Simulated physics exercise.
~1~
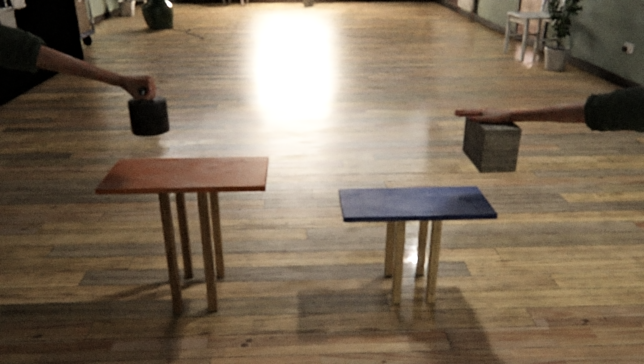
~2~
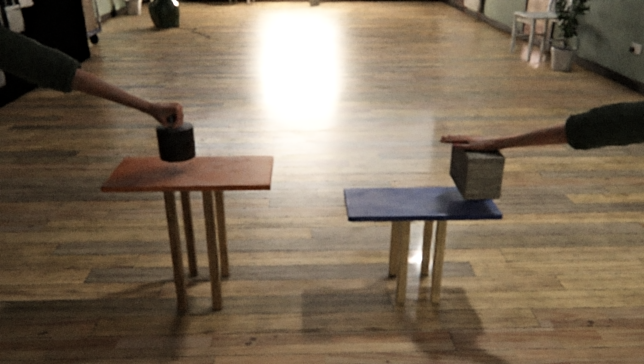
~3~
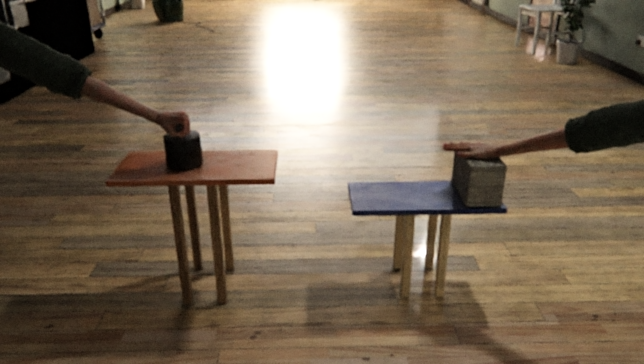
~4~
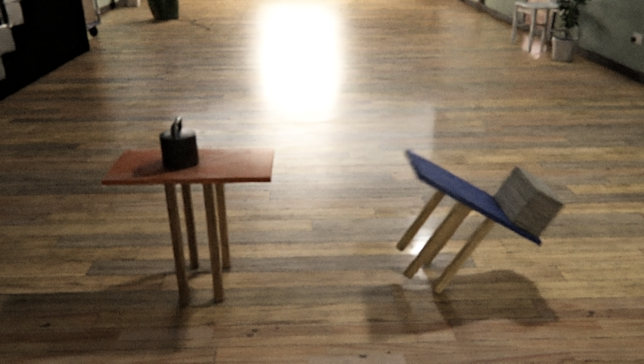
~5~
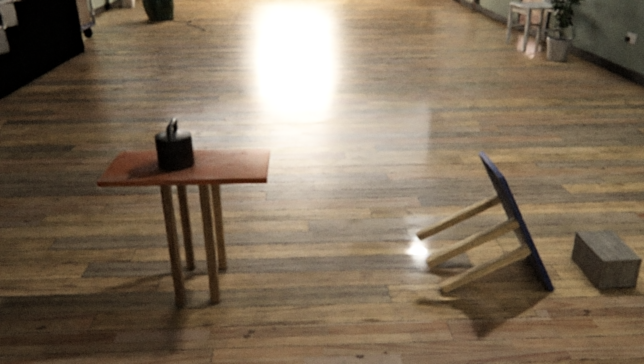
On a wooden floor, hands load two small tables; only the blue one topples right.
